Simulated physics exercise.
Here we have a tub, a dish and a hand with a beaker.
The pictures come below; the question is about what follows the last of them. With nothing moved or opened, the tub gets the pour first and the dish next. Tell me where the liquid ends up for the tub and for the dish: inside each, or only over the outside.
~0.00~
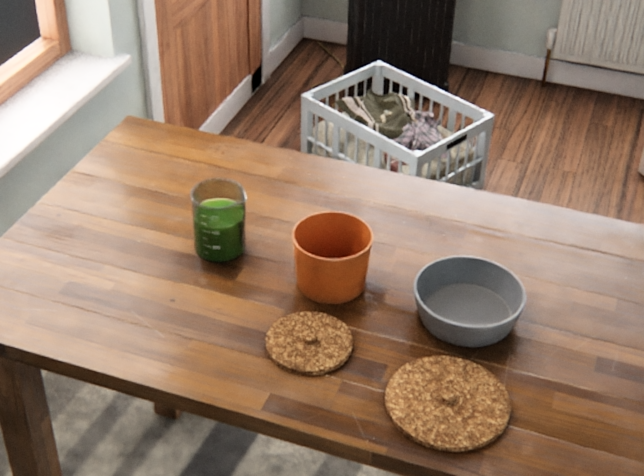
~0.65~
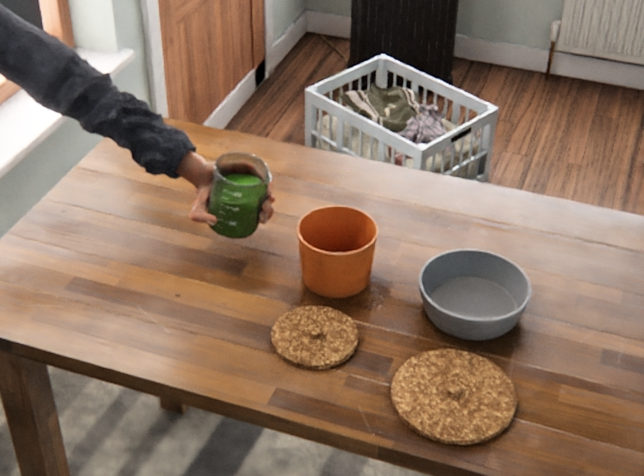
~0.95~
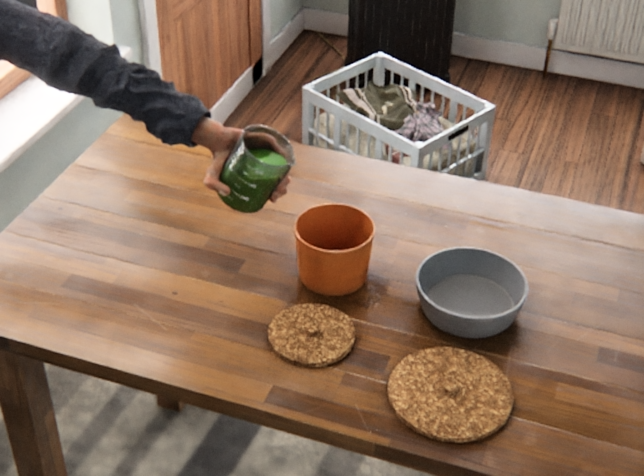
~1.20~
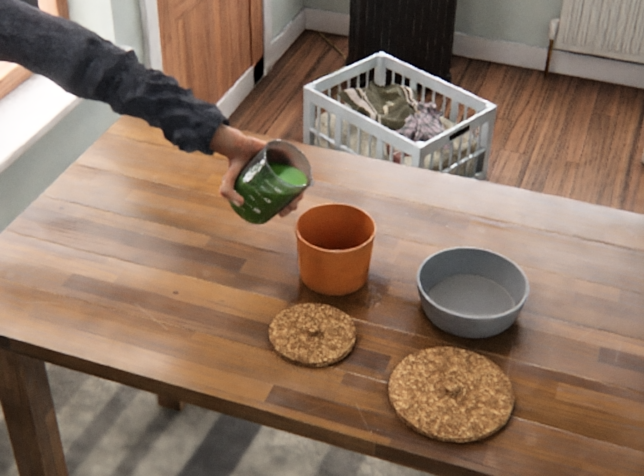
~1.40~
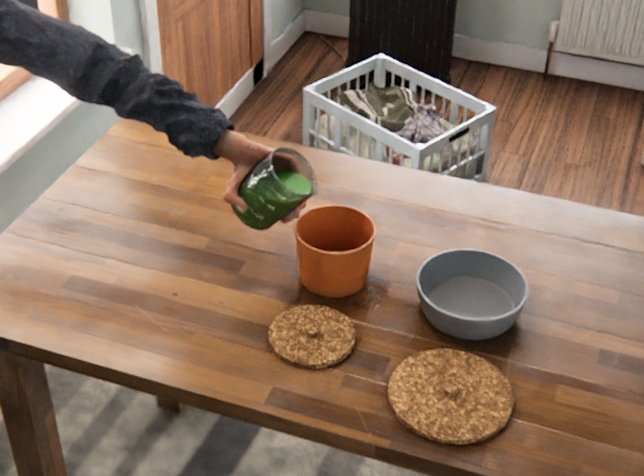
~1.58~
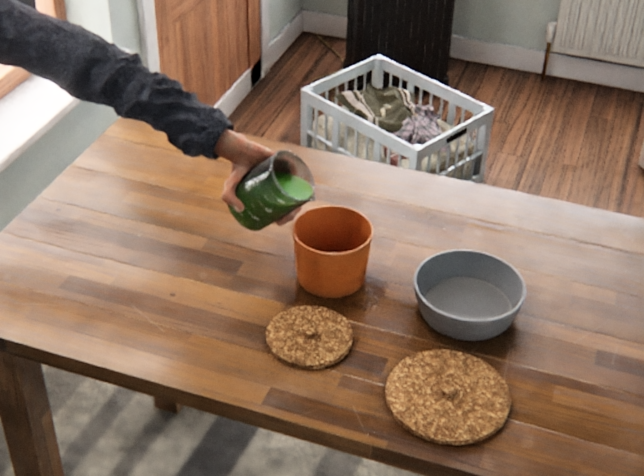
My prediction: The tub will hold it; the dish will hold it.
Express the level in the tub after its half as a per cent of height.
Close to 20 in a hundred, I think.
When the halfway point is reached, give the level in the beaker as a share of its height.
It comes out at some 30 per cent.
After 2.3 s, the green juice goes into the tub.
After 3.2 s, the green juice goes into the dish.
After 4.6 s, the tub has its share inside; the dish has its share inside.
